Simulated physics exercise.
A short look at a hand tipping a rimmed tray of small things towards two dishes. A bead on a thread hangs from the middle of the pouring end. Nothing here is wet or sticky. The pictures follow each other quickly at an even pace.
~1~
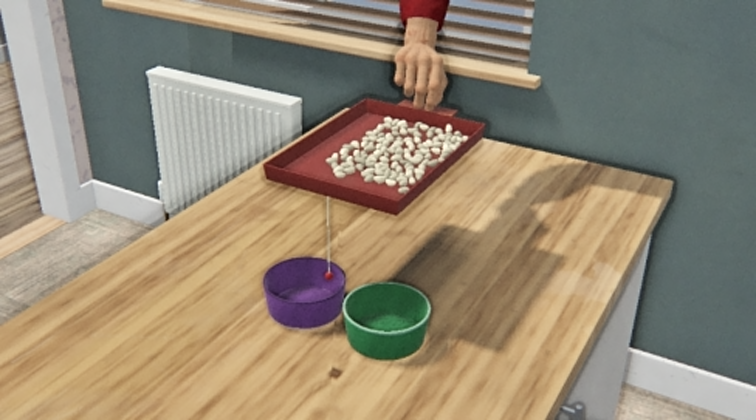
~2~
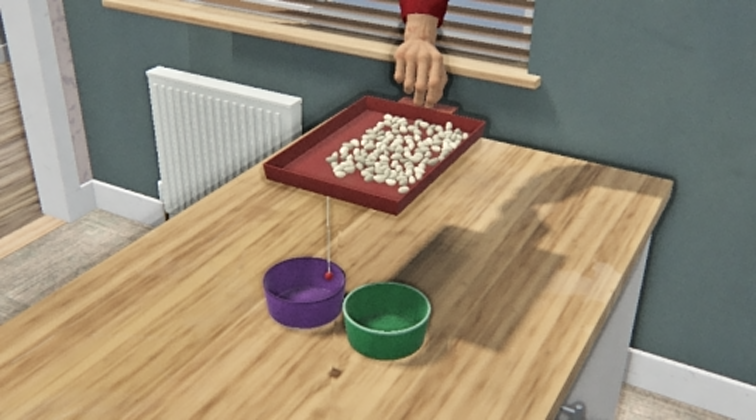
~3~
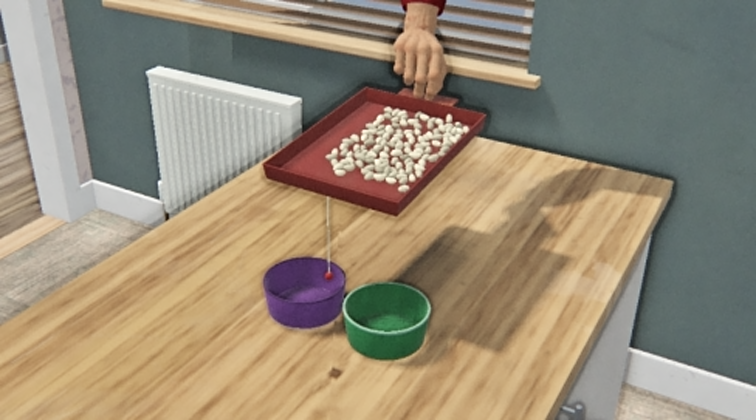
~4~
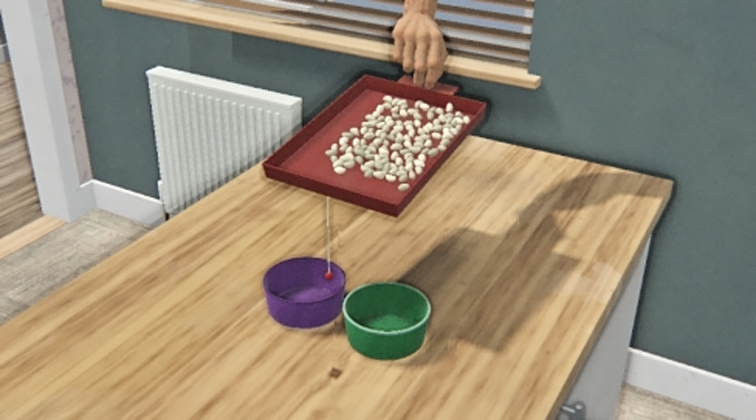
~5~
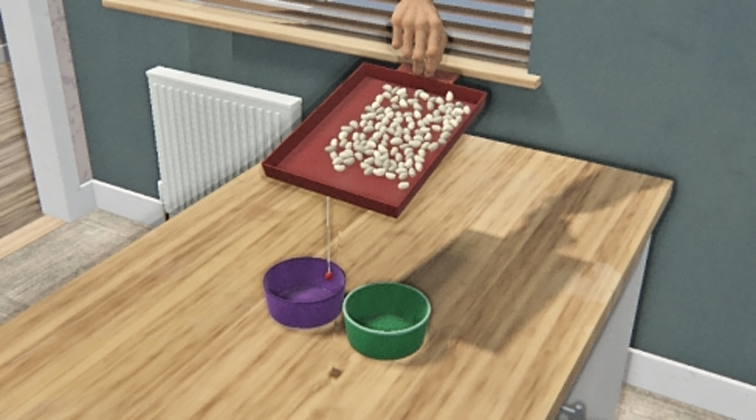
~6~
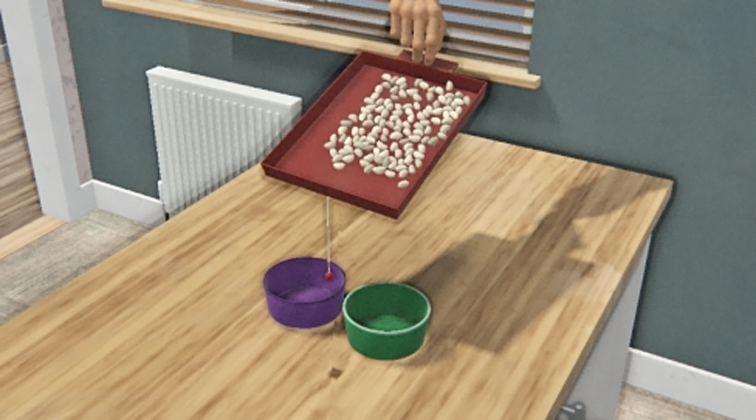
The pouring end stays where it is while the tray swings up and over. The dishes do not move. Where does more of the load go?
The right one ends fuller.
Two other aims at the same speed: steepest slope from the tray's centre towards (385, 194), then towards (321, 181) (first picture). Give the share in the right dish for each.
In turn 80 and 0 in a hundred.
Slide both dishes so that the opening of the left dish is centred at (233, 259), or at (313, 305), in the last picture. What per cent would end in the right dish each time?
In turn 10 and 40 in a hundred.
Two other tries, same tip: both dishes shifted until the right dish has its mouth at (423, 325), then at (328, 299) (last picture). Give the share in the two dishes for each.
The first gives 50 %, the second 40 %.
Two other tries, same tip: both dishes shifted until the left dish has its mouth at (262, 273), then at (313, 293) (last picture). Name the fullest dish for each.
At the first place right, at the second the right-hand dish.
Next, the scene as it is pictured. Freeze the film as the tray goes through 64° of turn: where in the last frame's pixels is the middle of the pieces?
Near (365, 180).
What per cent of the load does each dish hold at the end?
For the left dish some 0 %, for the right dish some 40 %.
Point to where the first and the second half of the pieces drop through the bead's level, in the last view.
Around (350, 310) and then (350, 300).
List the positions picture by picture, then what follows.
The first frame shows corners of the pouring end near (266, 164) and (397, 199), level; middle of the load near (400, 151), white beans; left dish near (282, 312); right dish near (365, 342); bead on its thread near (329, 276).
The second frame shows corners of the pouring end near (266, 164) and (397, 200), level; middle of the load near (400, 149).
The third frame shows corners of the pouring end near (265, 163) and (397, 201), tipped barely, lowest at the right corner; middle of the load near (400, 144).
The fourth frame shows corners of the pouring end near (265, 163) and (396, 203), tipped a little, lowest at the right corner; middle of the load near (400, 138).
The fifth frame shows corners of the pouring end near (264, 163) and (396, 205), tipped a little, lowest at the right corner; middle of the load near (400, 131).
The sixth frame shows corners of the pouring end near (263, 163) and (396, 206), tipped clearly, lowest at the right corner; middle of the load near (399, 124); left dish near (282, 312); right dish near (365, 342).
Shortly afterwards, tray tipped steeply; all but a few on the tray; a little in the air.
Next, tray tipped past a quarter turn; near two thirds on the tray; only a few in the right dish; near a quarter outside both; a little in the air.
Some moments later, tray tipped past a quarter turn; near a third in the right dish; only a few in the left dish; near two thirds outside both.
In the end, tray tipped past a quarter turn; near a third in the right dish; only a few in the left dish; near two thirds outside both.
